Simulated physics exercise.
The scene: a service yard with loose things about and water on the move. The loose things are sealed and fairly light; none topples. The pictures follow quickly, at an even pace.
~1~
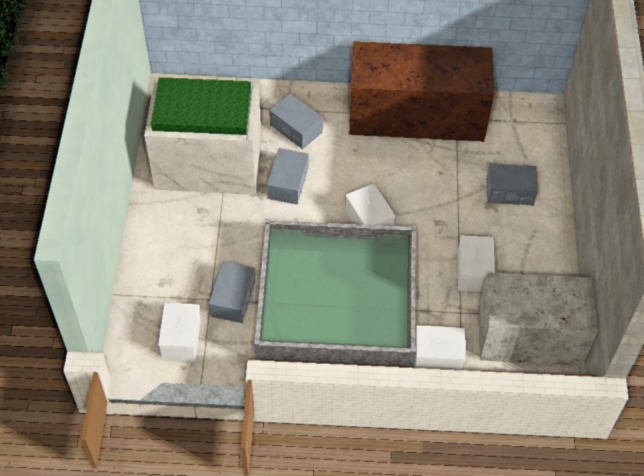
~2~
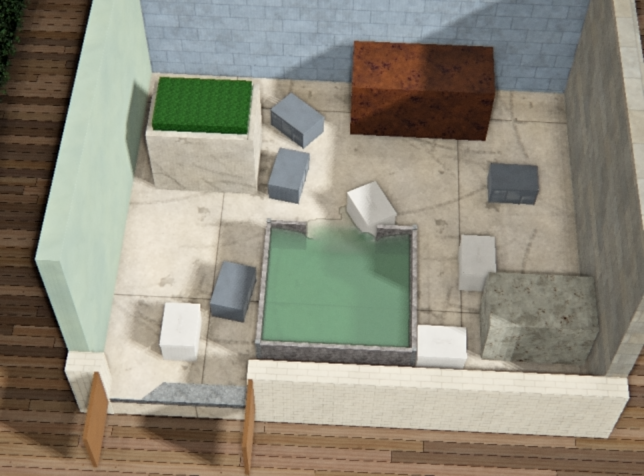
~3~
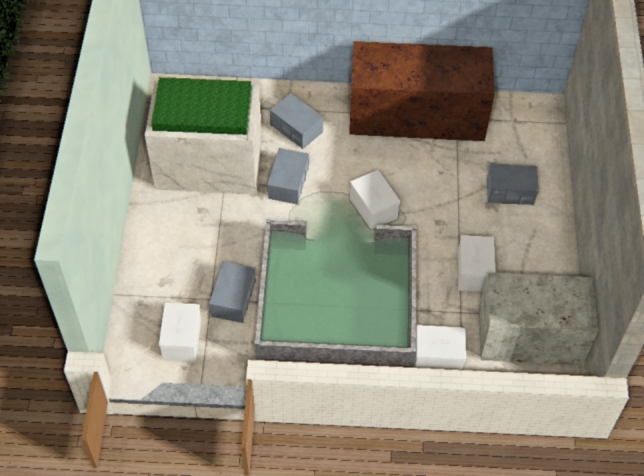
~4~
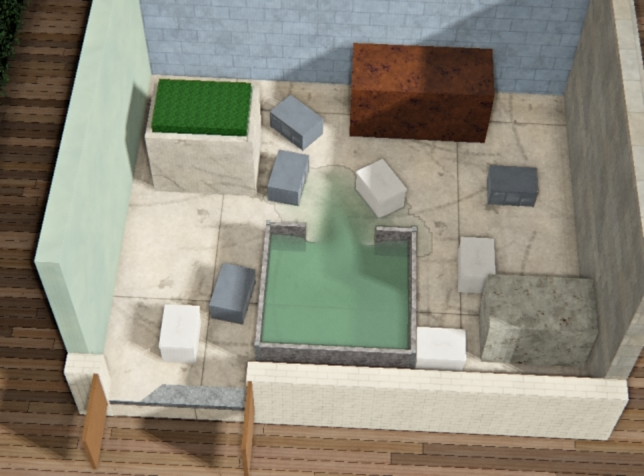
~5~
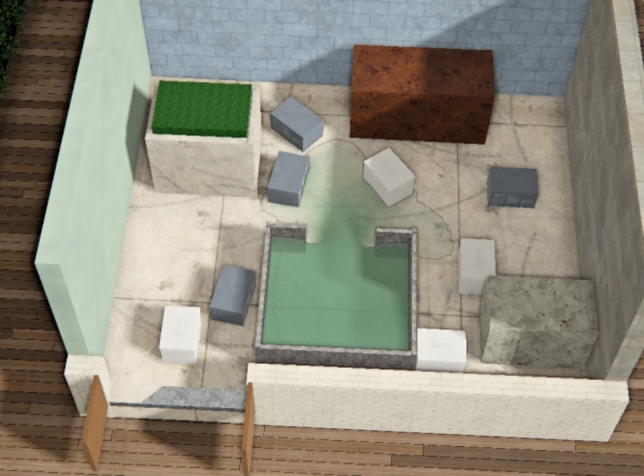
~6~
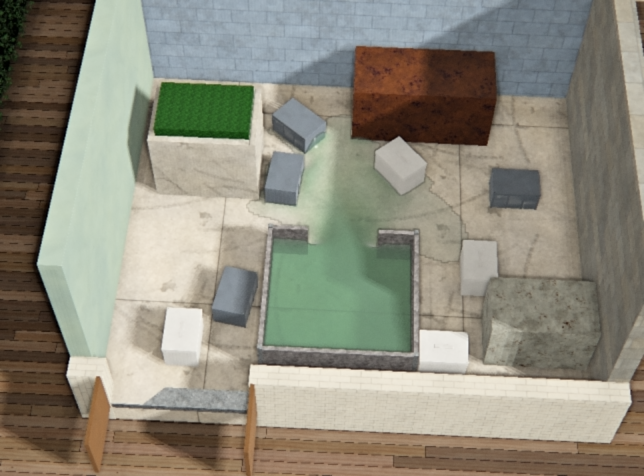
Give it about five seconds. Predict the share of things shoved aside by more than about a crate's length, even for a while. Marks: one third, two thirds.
Share: From one to two thirds.
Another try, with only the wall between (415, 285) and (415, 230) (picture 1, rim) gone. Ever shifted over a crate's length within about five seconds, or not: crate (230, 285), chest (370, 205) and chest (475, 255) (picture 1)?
One after the other: Short of that, no, yes.
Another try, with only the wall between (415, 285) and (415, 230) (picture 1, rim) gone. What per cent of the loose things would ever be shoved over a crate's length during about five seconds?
Some 20 per cent.
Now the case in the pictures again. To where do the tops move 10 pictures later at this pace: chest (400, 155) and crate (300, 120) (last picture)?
Near (556, 158) and (219, 79).
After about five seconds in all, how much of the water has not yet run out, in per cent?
Some 100 per cent.
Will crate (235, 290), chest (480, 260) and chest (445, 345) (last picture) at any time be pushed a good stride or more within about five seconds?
In that order: Never so far, under that, no.
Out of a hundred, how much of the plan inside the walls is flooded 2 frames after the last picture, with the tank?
About 30 per cent.
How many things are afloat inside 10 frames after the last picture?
It comes to 1.
A moment on, 1 of 8 are well off their spots; 0 afloat.
Next, 2 of 8 are well off their spots; 1 afloat.
Later, 3 of 8 are well off their spots; 3 afloat.
In the end, 3 of 8 are well off their spots, and 3 have been at some point; 4 afloat.
